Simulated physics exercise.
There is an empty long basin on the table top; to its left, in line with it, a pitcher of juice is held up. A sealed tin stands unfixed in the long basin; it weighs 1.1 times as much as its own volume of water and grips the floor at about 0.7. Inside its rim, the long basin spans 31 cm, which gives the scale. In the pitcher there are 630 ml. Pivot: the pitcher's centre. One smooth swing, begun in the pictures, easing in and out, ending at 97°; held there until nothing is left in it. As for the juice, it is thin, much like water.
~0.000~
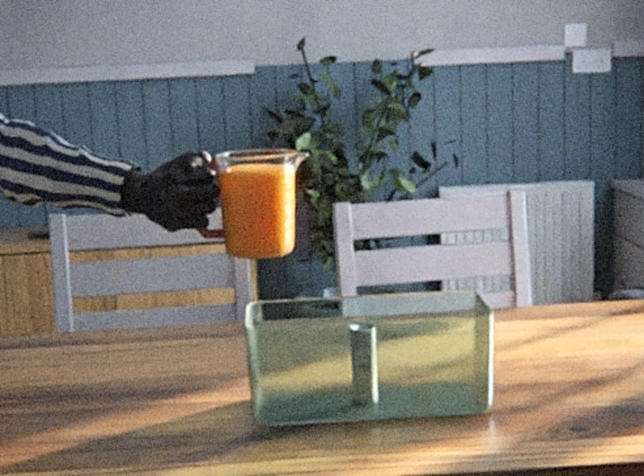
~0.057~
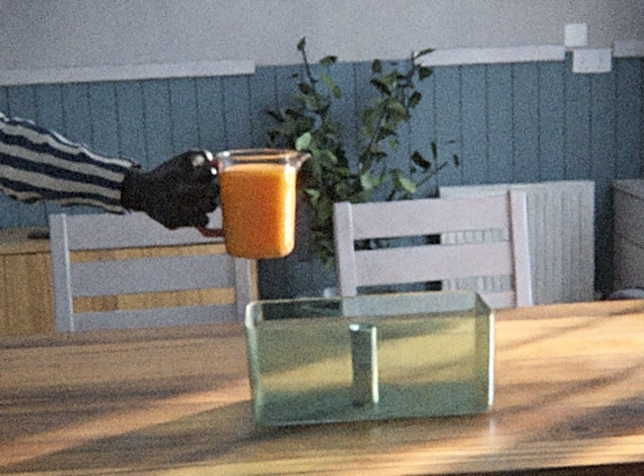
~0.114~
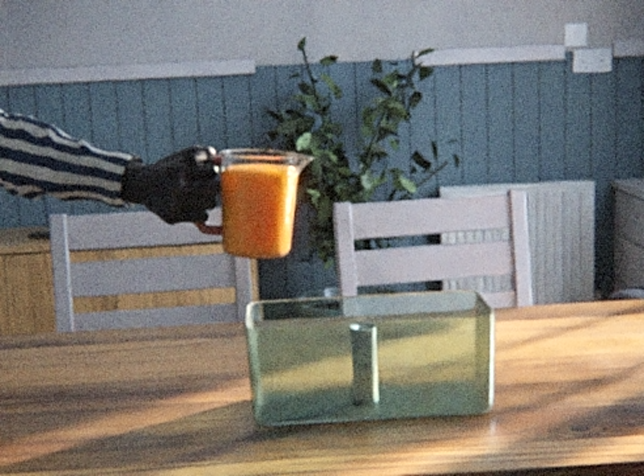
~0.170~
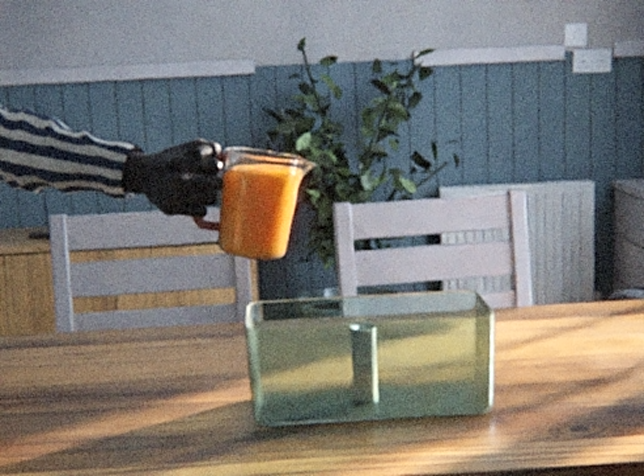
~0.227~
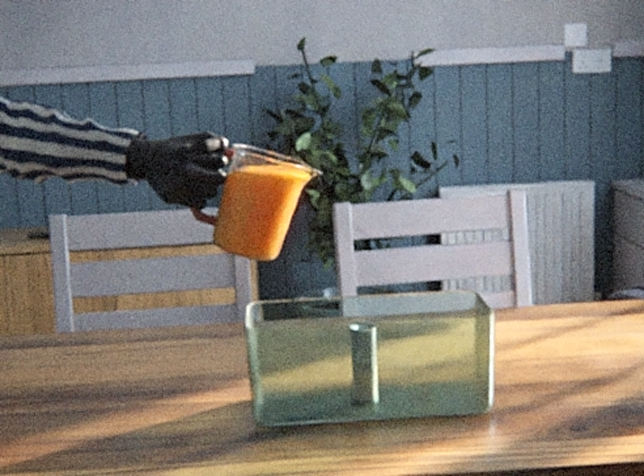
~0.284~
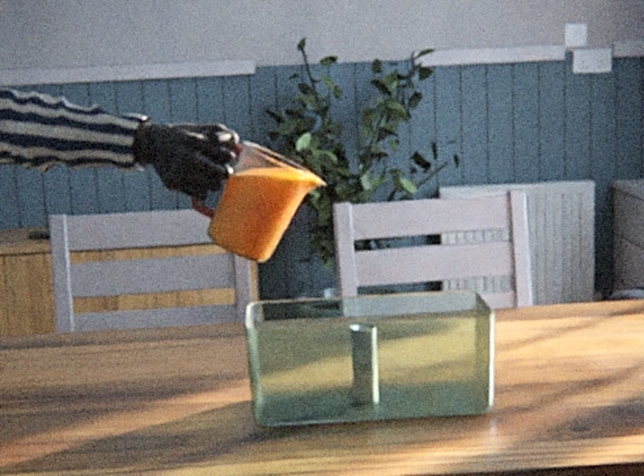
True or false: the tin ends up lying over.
False.
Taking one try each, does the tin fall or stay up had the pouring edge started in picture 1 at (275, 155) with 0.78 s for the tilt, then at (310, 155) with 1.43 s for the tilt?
The tin overturns the first time and stays vertical the second time.
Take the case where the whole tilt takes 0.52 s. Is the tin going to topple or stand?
Result: Tin upright.
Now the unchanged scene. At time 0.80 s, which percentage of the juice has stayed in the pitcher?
I'd estimate some 26 per cent.
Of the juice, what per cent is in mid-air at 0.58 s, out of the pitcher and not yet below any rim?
Near 20 per cent at that time.
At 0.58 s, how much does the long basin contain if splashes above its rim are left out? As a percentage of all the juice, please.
The basin holds roughly 10 in a hundred parts at that moment.
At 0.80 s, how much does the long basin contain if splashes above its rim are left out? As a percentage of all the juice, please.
Reading: Approx. 54 %.
Then, 0.58 s in, the tilt is 83° and 69 per cent is still to pour; the tin stands where it began.
Then, 0.80 s in, the tilt is 97° and 26 per cent is still to pour; the tin stands where it began.
Then, 1.03 s in, the tilt is 97° and 7 per cent is still to pour; the tin stands where it began.
Then, 1.28 s in, the tilt is 97° and 1 per cent is still to pour; the tin stands where it began.
Finally, the tin stands where it began.
